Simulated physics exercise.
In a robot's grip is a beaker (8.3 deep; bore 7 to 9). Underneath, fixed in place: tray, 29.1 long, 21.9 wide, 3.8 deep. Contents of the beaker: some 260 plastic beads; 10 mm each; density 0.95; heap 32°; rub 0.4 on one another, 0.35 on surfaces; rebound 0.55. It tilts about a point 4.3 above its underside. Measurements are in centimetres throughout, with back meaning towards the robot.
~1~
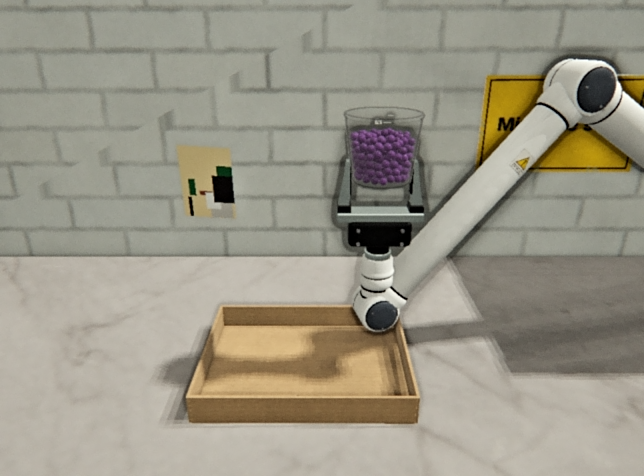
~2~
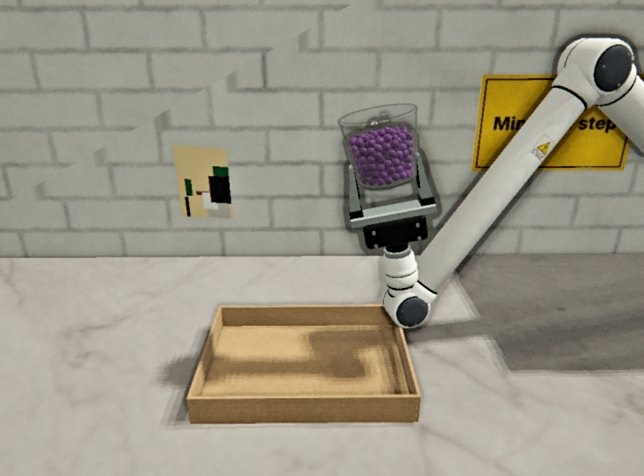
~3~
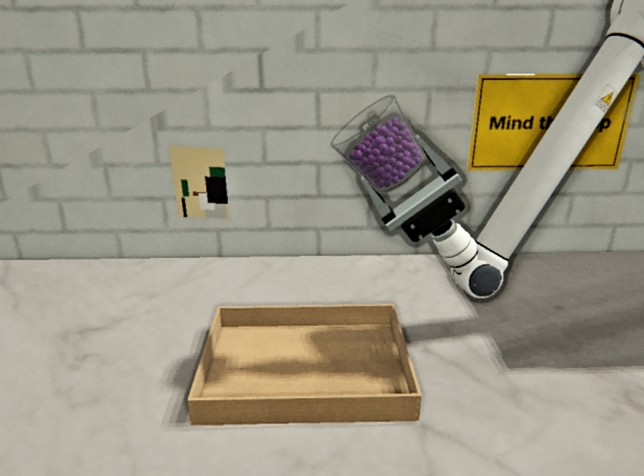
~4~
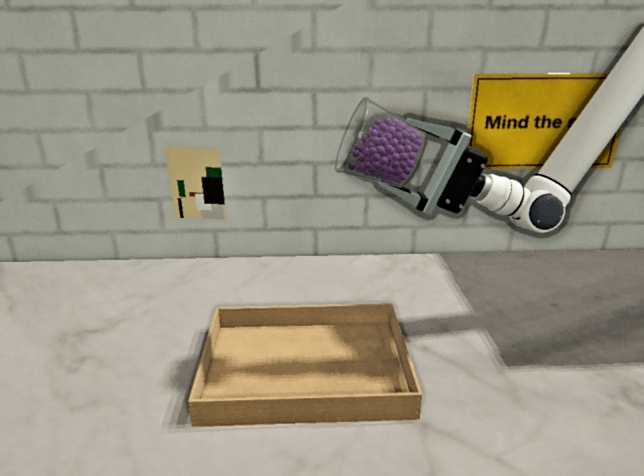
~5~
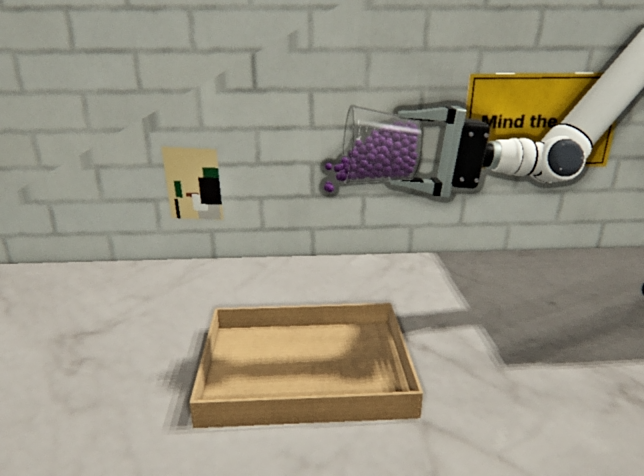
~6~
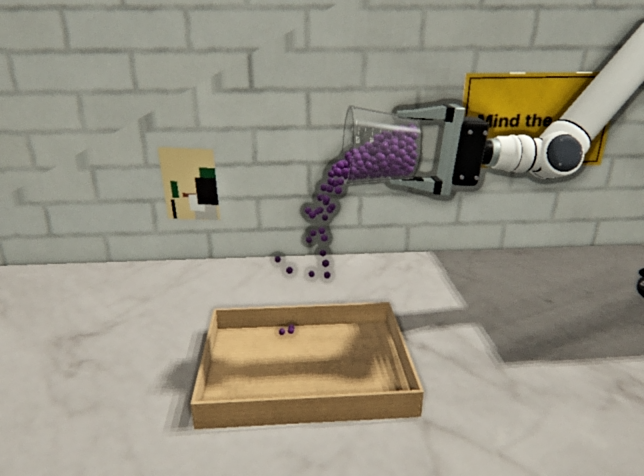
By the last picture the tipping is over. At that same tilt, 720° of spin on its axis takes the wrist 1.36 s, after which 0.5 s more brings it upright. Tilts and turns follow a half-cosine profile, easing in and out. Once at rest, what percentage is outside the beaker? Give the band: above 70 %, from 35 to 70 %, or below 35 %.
It is above 70 %.
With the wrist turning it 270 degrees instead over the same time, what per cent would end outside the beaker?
It would be roughly 75 percent.
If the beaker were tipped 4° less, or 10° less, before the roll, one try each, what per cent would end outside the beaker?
You'd get close to 75 per cent, then close to 55 per cent.
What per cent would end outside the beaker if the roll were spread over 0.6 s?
Then about 75 per cent.
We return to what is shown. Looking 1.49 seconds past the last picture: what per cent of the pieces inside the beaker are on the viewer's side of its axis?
About 70 %.
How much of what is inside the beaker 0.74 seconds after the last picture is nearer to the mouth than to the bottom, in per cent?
About 50 %.
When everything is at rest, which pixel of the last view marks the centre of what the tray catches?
Roughly pixel (270, 371).
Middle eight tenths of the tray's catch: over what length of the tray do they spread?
The stretch runs close to 22 cm along the tray.
Then, 0.74 s after the last picture, tipped 86°, highest piece 34 above the table; 141 in the tray, 84 in the beaker, 1 on the table or floor, 33 in flight or on a rim.
Then, 1.49 s after the last picture, tipped 73°, highest piece 31 above the table; 224 in the tray, 26 in the beaker, 4 on the table or floor, 5 in flight or on a rim.
Then, 2.06 s after the last picture, upright, highest piece 32 above the table; 228 in the tray, 26 in the beaker, 5 on the table or floor.
Then, 2.76 s after the last picture, upright, highest piece 32 above the table; 228 in the tray, 26 in the beaker, 5 on the table or floor.
Final count, 228 in the tray, 26 in the beaker, 5 on the table or floor. That is 90 % outside the beaker.
